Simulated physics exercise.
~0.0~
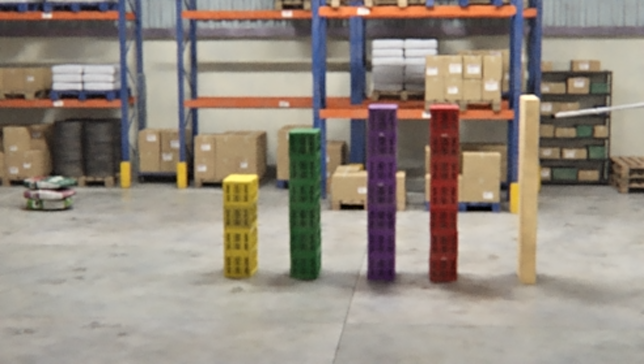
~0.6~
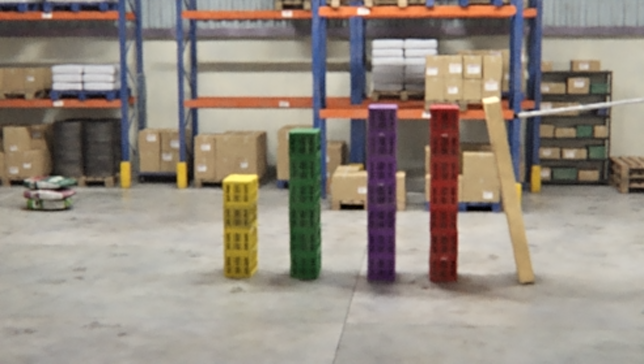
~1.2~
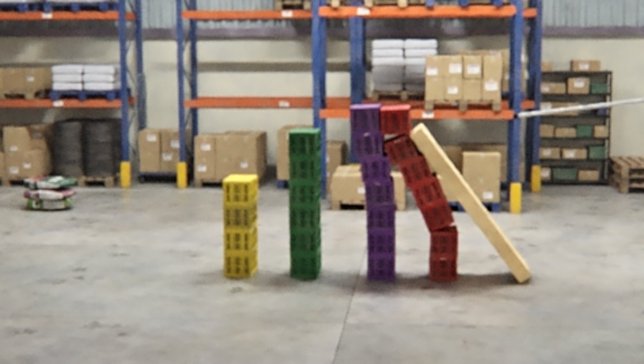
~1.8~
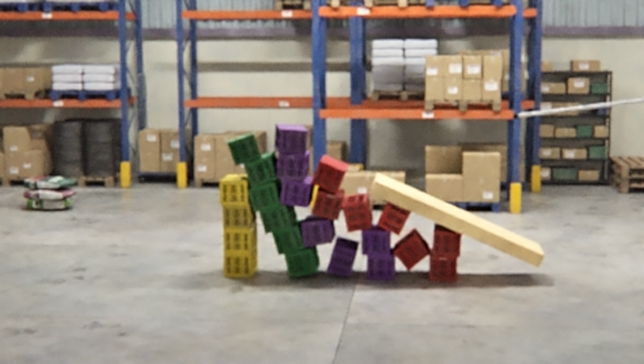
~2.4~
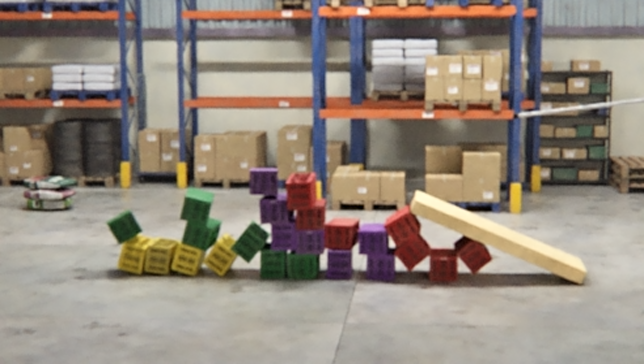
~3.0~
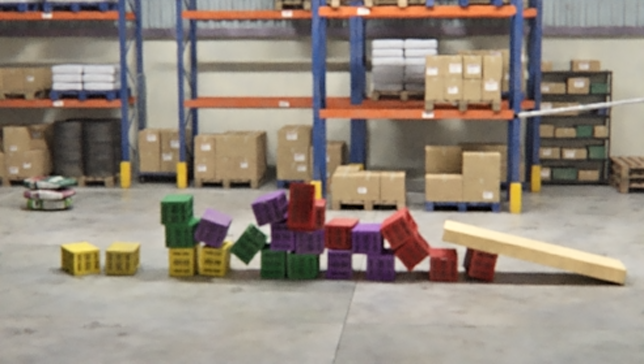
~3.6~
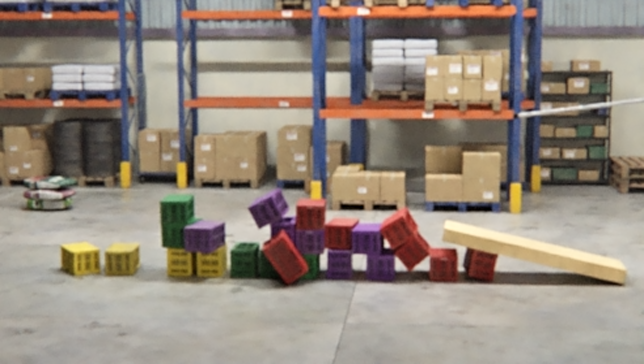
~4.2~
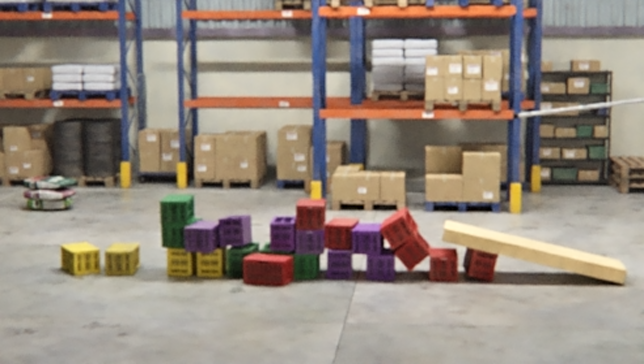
In a warehouse, a pole tips an upright board leftward into a row of red, purple, green and yellow crate stacks, which buckle and topple in turn, leaving all four stacks collapsed in a low, jumbled line across the floor with the board sloping down at the right.
